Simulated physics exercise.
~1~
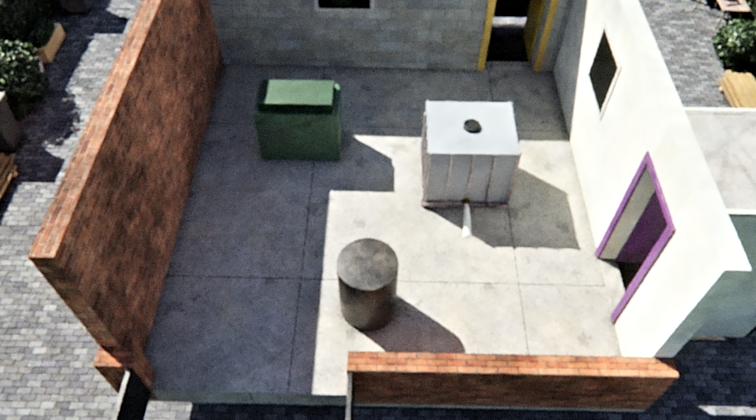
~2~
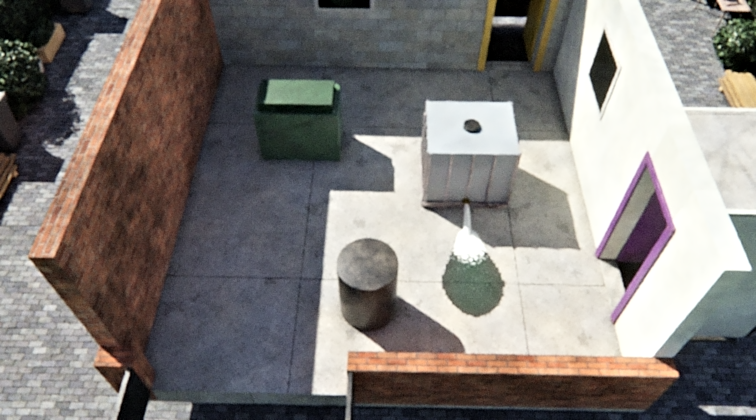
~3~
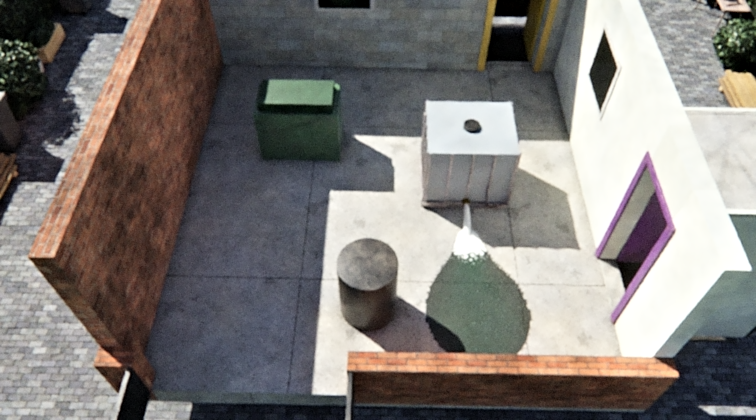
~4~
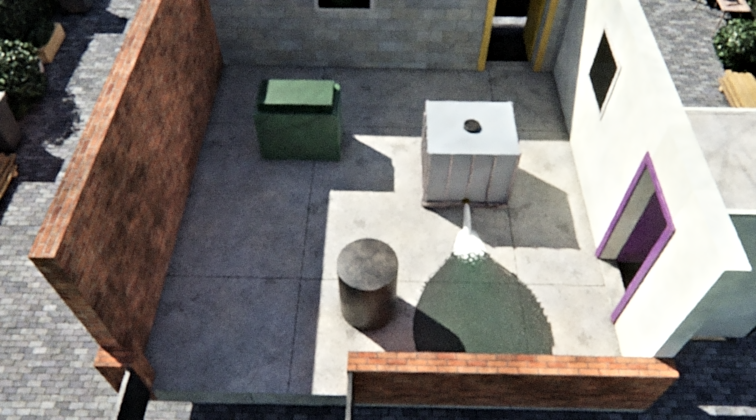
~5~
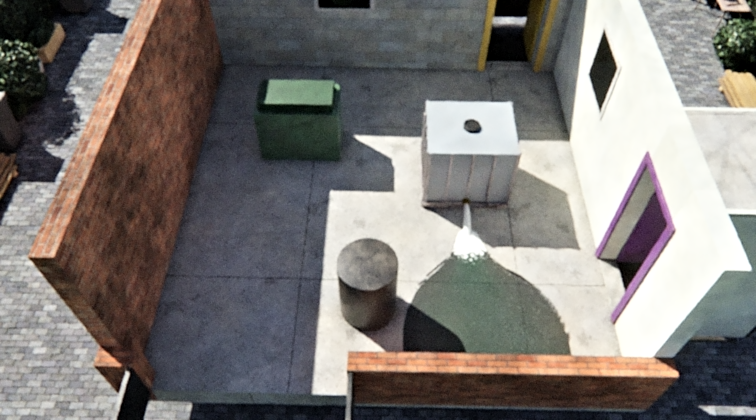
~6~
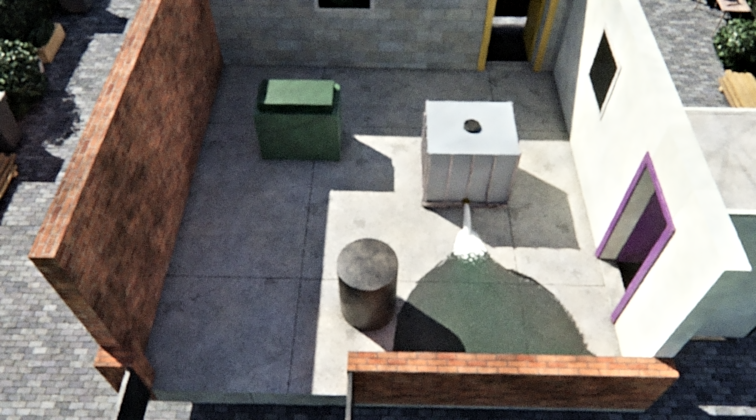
Water jetting from the foot of a white caged tote in a walled yard, spreading in a widening dark sheet behind the low brick wall.
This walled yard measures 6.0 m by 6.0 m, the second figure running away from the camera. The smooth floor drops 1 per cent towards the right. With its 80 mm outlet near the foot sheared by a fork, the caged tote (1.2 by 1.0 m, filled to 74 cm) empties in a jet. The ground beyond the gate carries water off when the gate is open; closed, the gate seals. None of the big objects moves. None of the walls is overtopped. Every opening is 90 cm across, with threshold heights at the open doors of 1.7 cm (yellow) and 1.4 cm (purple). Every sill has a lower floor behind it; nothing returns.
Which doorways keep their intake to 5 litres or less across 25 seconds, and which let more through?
Across that span, at the yellow door the intake stays at or under 5 litres; at the purple door the intake goes above 5 litres.
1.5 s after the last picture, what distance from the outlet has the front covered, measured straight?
3.2 m.
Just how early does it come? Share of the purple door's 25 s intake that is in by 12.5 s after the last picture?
35 percent, roughly.
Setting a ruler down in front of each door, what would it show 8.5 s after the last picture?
Depth (cm) - yellow: 0.0, purple: 2.0.
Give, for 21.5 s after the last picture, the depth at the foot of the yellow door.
Depth: Approx. 2.0 cm.
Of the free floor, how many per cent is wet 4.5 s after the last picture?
20 %.
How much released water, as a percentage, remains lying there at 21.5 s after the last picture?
90 %.
Then, 1.5 s after the last picture water covers 15 % of the floor and is deepest (4 cm) near (621, 382); yellow door not reached, purple door not reached.
Then, 4.5 s after the last picture water covers 20 % of the floor and is deepest (5 cm) near (621, 382); yellow door not reached, purple door 1.9 cm at the sill, 0 L in.
Then, 8.5 s after the last picture water covers 30 % of the floor and is deepest (5 cm) near (621, 382); yellow door not reached, purple door 2.1 cm at the sill, 2 L in.
Then, 12.5 s after the last picture water covers 35 % of the floor and is deepest (5 cm) near (621, 382); yellow door not reached, purple door 2.2 cm at the sill, 5 L in.
Then, 21.5 s after the last picture water covers 45 % of the floor and is deepest (5 cm) near (621, 382); yellow door 2.1 cm at the sill, 0 L in, purple door 2.4 cm at the sill, 13 L in.
